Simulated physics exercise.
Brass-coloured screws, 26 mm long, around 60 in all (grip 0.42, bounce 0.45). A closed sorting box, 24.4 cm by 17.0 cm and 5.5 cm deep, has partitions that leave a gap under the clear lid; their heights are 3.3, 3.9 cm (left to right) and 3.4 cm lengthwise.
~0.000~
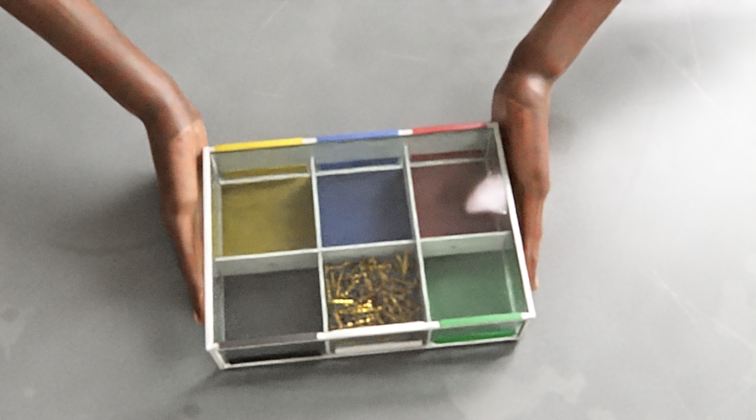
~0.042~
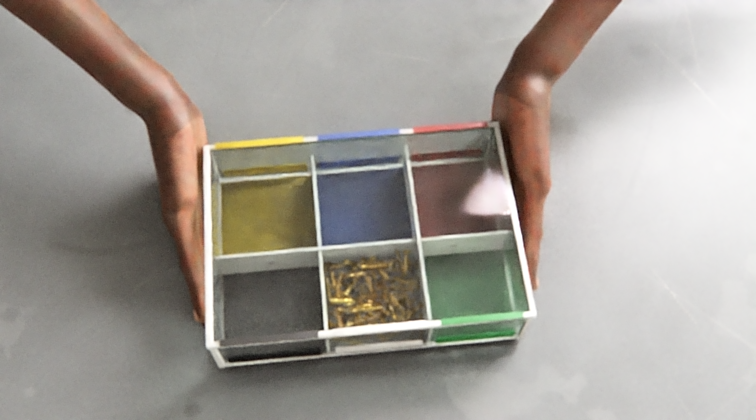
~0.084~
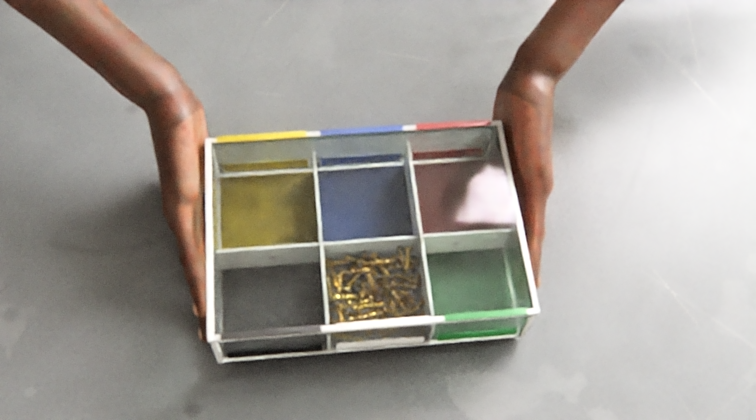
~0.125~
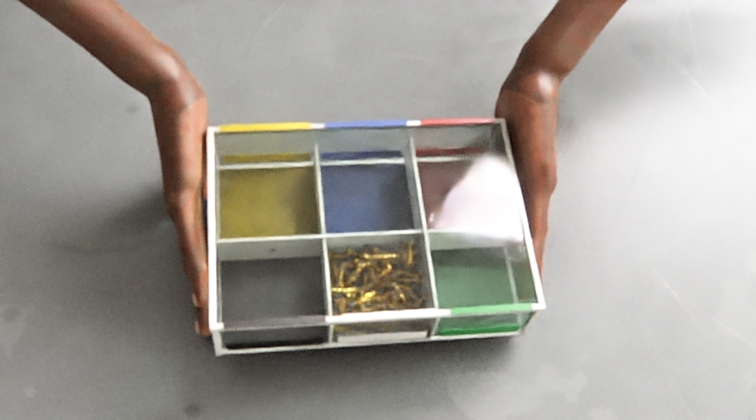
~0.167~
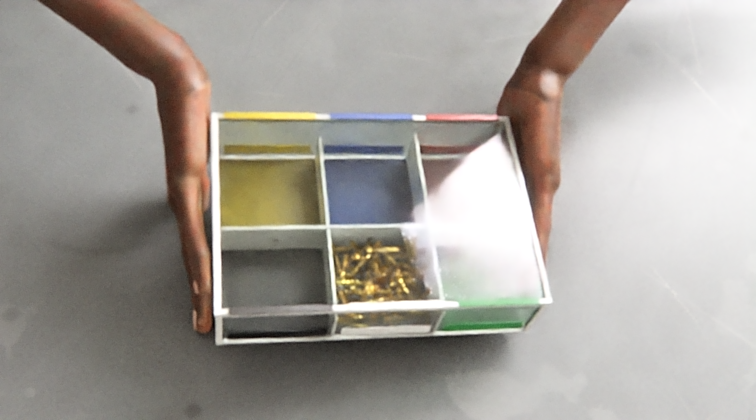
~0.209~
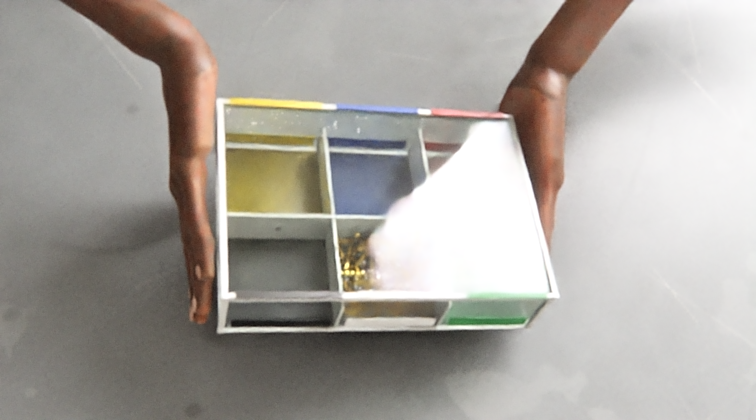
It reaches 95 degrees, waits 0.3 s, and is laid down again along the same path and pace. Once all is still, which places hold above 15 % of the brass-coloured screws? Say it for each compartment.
Red over, blue under, green under, yellow under, white over, black under.
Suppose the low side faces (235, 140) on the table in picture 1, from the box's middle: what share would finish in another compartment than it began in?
Some 85 per cent.
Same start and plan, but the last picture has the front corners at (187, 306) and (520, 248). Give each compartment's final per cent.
Red 0, blue 0, green 0, yellow 65, white 35, black 0.
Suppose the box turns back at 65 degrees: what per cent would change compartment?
Some 5 per cent.
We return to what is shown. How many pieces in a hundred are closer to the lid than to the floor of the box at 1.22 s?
About 60 per cent.
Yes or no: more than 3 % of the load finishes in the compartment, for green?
Green yes.
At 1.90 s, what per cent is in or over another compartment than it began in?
Some 30 per cent.
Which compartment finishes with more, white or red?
It is the white one.
After 1.22 s, tilt 95 degrees; red 20 %, green 5 %, white 75 %.
After 1.90 s, tilt 50 degrees; red 25 %, green 10 %, white 70 %.
After 2.61 s, tilt 0 degrees; red 25 %, green 10 %, white 70 %.
By 3.0 s all is still; red 25 %, blue 0 %, green 10 %, yellow 0 %, white 70 %, black 0 %.
